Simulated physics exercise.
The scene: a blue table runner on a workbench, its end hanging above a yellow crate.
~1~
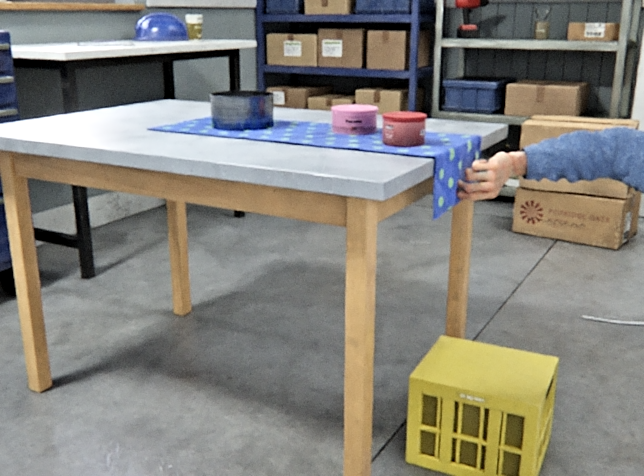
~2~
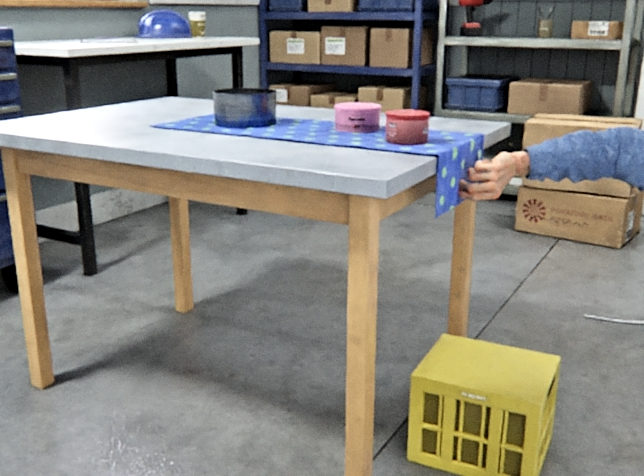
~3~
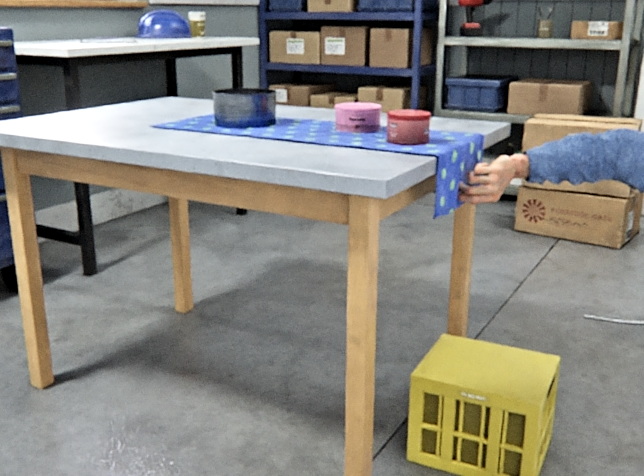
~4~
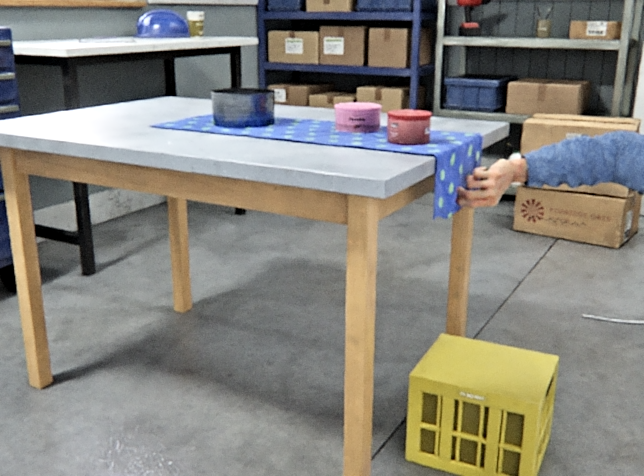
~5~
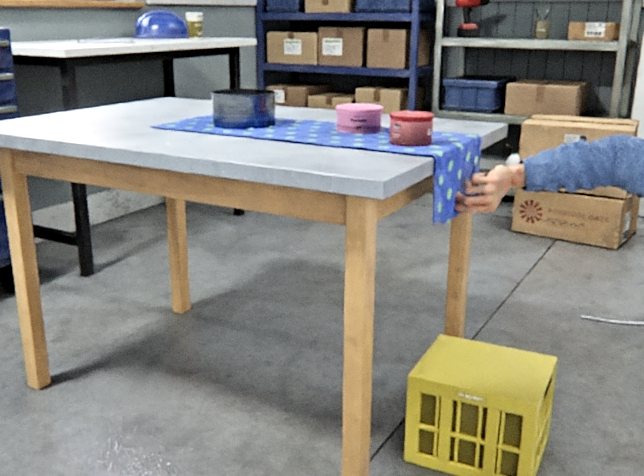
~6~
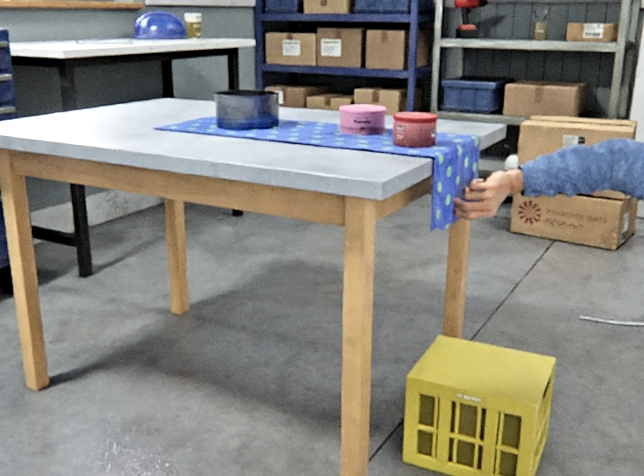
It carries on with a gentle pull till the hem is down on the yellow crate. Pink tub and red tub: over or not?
Pink tub - over; red tub - over.
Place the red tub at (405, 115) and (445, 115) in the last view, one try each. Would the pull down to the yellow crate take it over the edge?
So, try one: It never leaves the top; try two: It never leaves the top.
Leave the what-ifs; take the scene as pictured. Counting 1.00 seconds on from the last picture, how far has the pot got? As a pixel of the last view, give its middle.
(309, 114), more or less.
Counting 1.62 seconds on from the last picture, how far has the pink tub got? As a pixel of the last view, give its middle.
Near (522, 175).
Then, 0.38 s after the last picture, hem going down; pink tub carried along near (389, 122); red tub carried along near (445, 131).
Then, 1.00 s after the last picture, hem going down; pink tub carried along near (433, 126); red tub down below near (512, 340).
Then, 1.62 s after the last picture, hem going down; pink tub over the edge; red tub down below near (512, 340).
At rest, hem on the crate; pink tub down below near (551, 321); red tub down below near (512, 340). The pink tub is carried off the end and the red tub falls off.
